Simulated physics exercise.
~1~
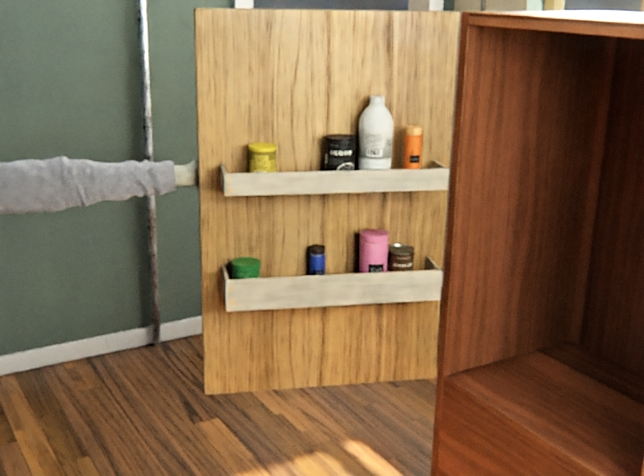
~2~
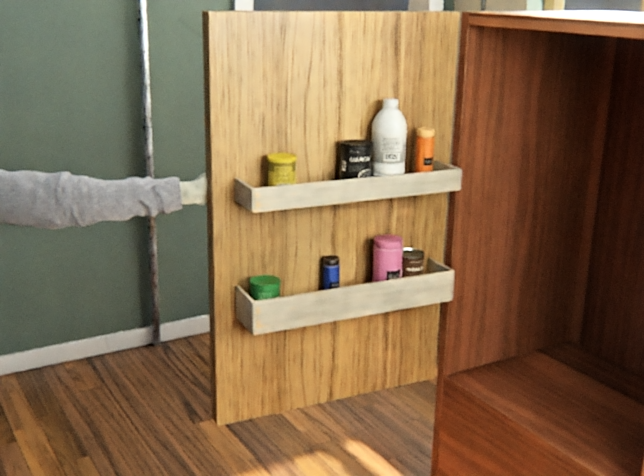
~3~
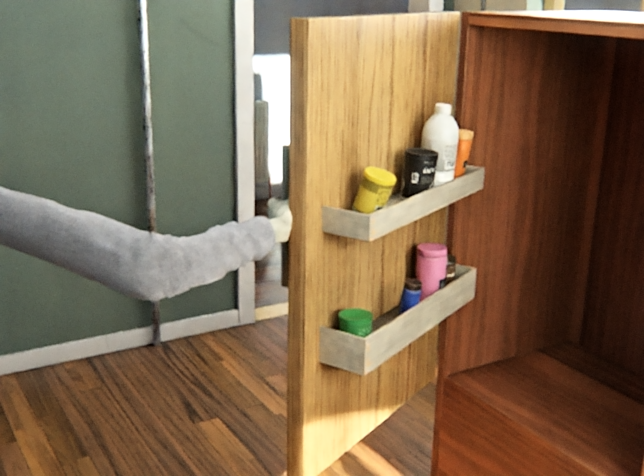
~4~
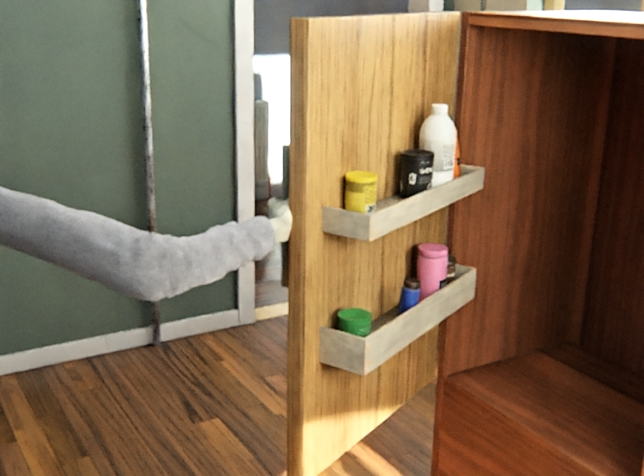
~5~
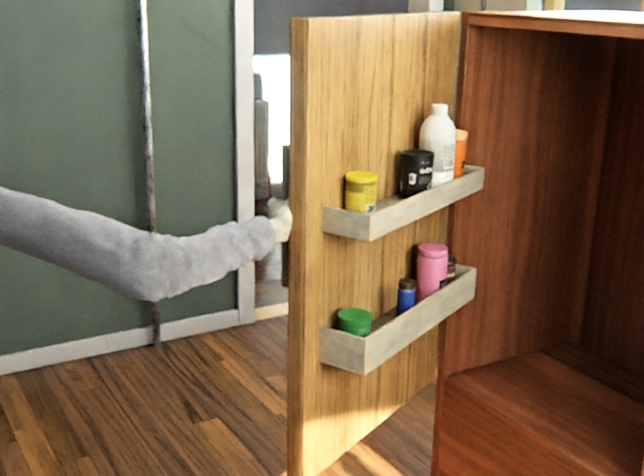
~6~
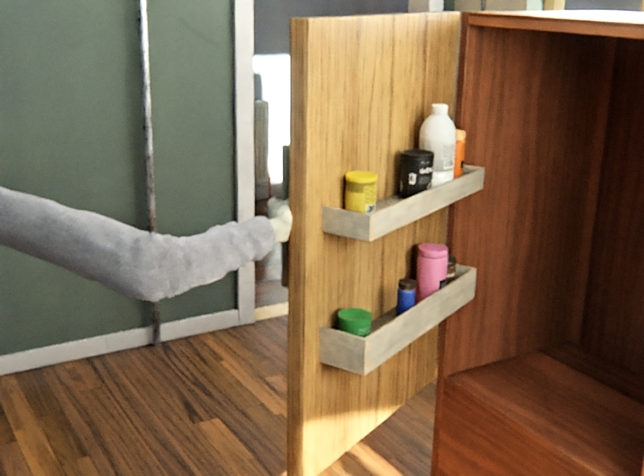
In a room with a wooden floor, a grey-sleeved arm swung a pantry door partway towards its cabinet and stopped it, making the yellow tin lean briefly before it settled upright, with the tins and bottle still in the two racks.
